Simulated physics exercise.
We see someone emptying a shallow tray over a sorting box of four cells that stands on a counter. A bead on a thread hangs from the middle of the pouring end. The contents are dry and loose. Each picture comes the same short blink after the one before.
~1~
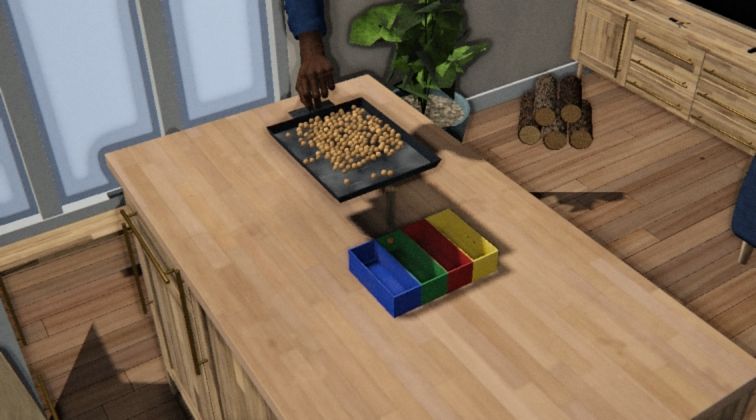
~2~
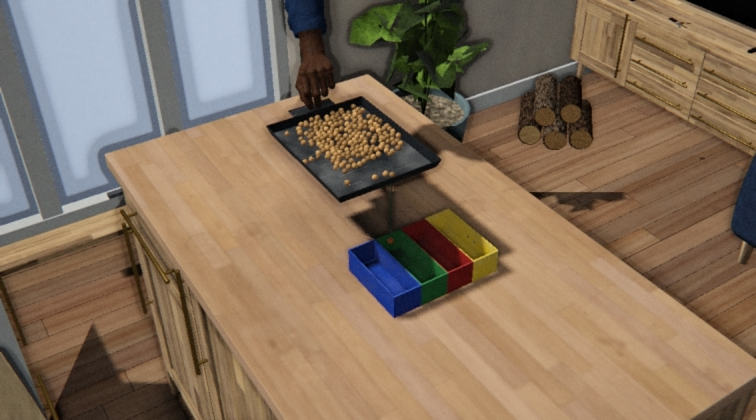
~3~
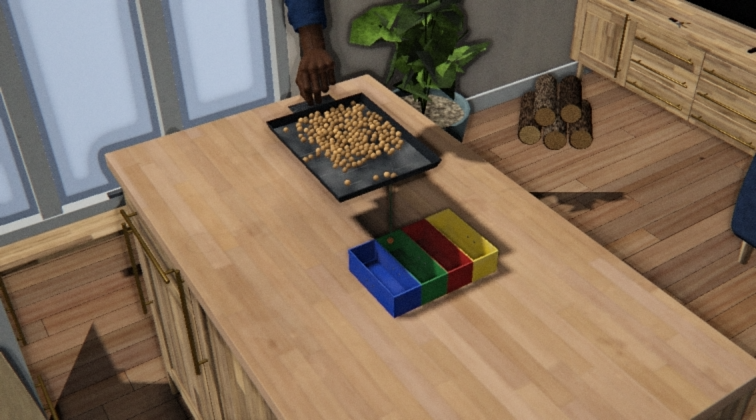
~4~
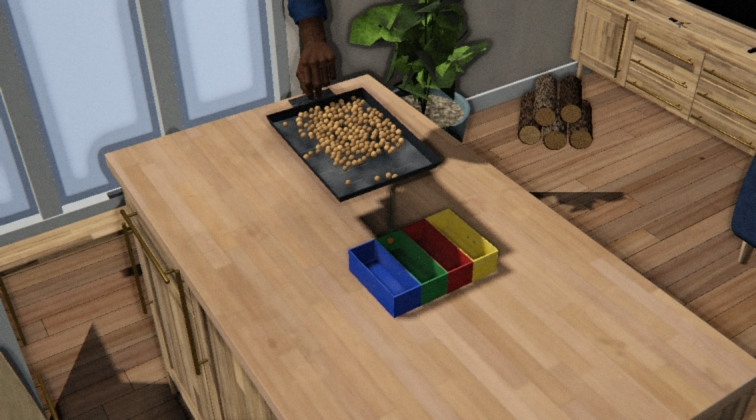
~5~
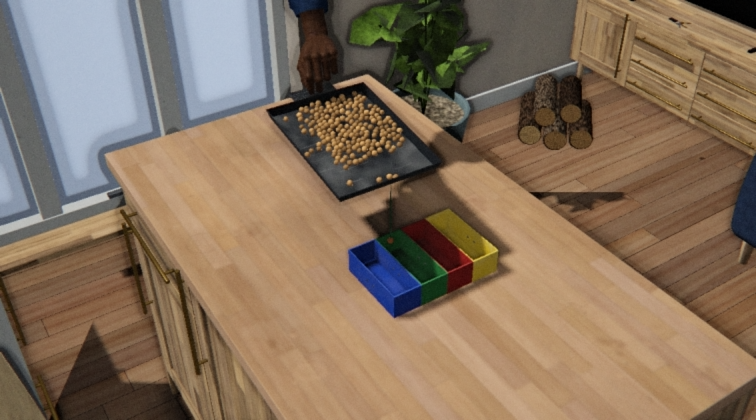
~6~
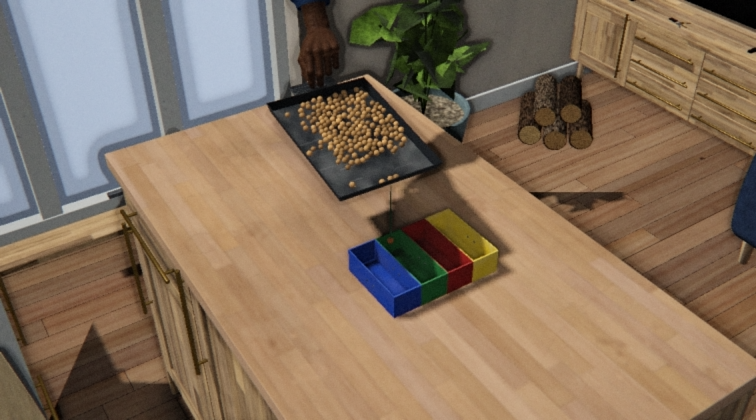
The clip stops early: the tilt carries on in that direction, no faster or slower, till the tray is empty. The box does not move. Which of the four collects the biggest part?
Most goes to the red cell.
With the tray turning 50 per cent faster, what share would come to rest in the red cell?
Close to 30 per cent.
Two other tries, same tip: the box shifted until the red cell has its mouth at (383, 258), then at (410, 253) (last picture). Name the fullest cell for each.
One: The cell in yellow. Two: The cell in yellow.
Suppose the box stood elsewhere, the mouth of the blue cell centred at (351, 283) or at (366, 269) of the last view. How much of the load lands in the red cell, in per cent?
The first gives 20 %, the second 30 %.
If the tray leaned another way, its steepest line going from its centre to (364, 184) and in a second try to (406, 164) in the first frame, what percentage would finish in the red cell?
First some 0, then 50 per cent.
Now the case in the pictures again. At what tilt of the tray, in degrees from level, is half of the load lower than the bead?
Roughly 75°.
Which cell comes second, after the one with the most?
The runner-up: The cell in green.
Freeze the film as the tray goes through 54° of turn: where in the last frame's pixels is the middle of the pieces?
At about (407, 168).
Soon after the last picture, tray tipped steeply; most on the tray; a small part in the red cell; a small part in the green cell; a stray few in the blue cell; a stray few in the yellow cell; a stray few falling or outside the box.
A little later, tray tipped right over; about a third in the red cell; about a quarter in the green cell; a small part in the yellow cell; a small part in the blue cell; a small part falling or outside the box.
Later still, tray tipped past a quarter turn; about a third in the red cell; about a quarter in the green cell; a small part in the yellow cell; a small part in the blue cell; a stray few falling or outside the box.
At rest, tray tipped past a quarter turn; about a third in the red cell; about a quarter in the green cell; a small part in the yellow cell; a small part in the blue cell; a stray few outside the box.
